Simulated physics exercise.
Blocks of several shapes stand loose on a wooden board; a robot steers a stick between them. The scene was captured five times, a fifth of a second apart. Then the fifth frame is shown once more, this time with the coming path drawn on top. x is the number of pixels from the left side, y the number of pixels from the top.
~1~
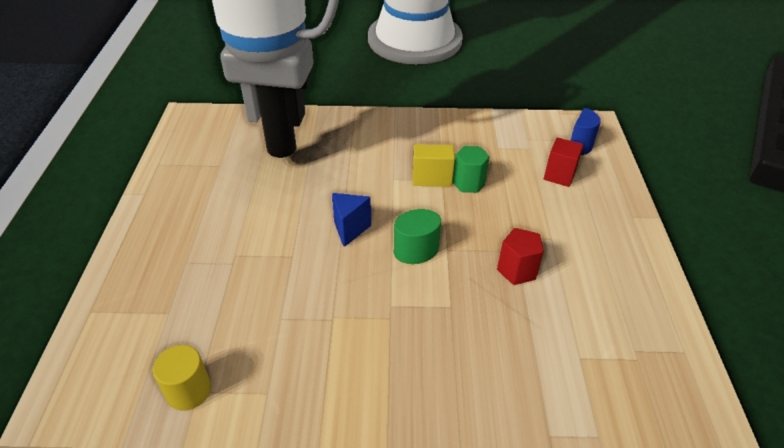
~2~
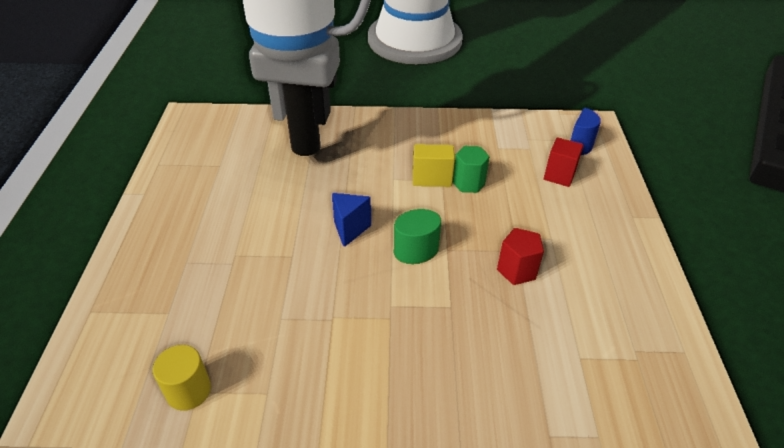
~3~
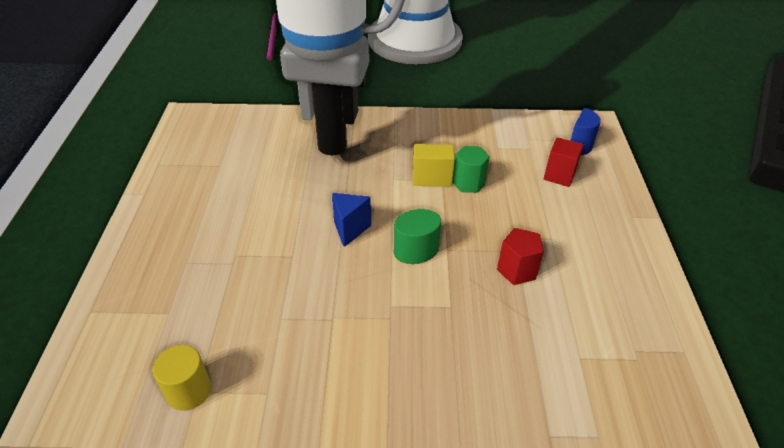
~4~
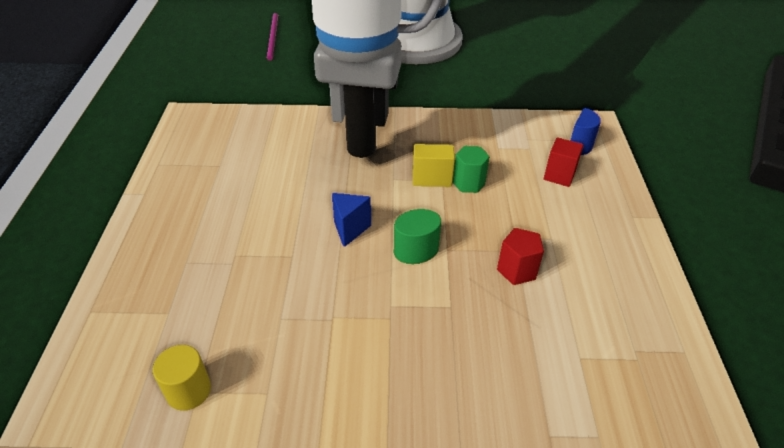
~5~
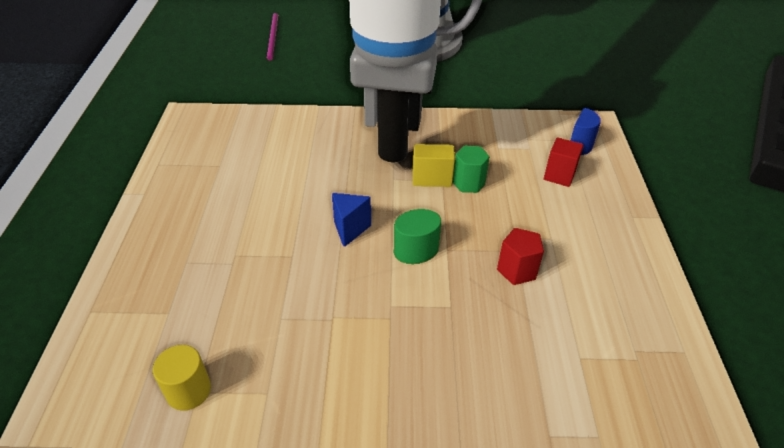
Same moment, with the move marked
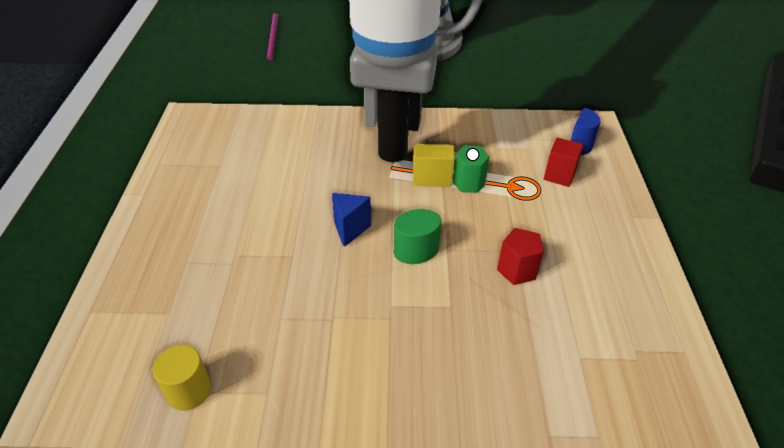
On a wooden board, a robot arm moving its black stick rightward toward a yellow block while the scattered coloured blocks stay still.
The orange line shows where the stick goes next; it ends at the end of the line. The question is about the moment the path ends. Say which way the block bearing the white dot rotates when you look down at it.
Short answer: Counterclockwise.
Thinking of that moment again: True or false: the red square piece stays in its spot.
That statement is accurate.
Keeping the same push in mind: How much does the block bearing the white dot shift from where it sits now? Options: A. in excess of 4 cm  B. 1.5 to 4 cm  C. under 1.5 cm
A (in excess of 4 cm)
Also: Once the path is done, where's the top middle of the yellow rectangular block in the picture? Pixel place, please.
At roughly (496, 179).
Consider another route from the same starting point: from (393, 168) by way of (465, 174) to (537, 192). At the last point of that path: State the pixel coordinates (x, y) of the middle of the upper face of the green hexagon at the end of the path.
At roughly (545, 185).
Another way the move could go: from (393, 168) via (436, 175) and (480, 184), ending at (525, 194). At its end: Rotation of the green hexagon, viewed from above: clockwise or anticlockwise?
Viewed from the top, it goes anticlockwise.
The drawn path runs from (393, 168) to (524, 188); the dot is on the green hexagon.
The first path, step by step. One third of the way, stick at (437, 160); yellow rectangular block at (466, 163), turned 30° clockwise; green hexagon at (505, 162), turned 50° anticlockwise.
Two thirds of the way, stick at (482, 167); yellow rectangular block at (490, 177), turned 75° clockwise; green hexagon at (513, 164), turned 55° anticlockwise.
At the end, stick at (527, 174); yellow rectangular block at (496, 179), turned 100° clockwise; green hexagon at (559, 175), turned 35° anticlockwise; red square piece not moved.
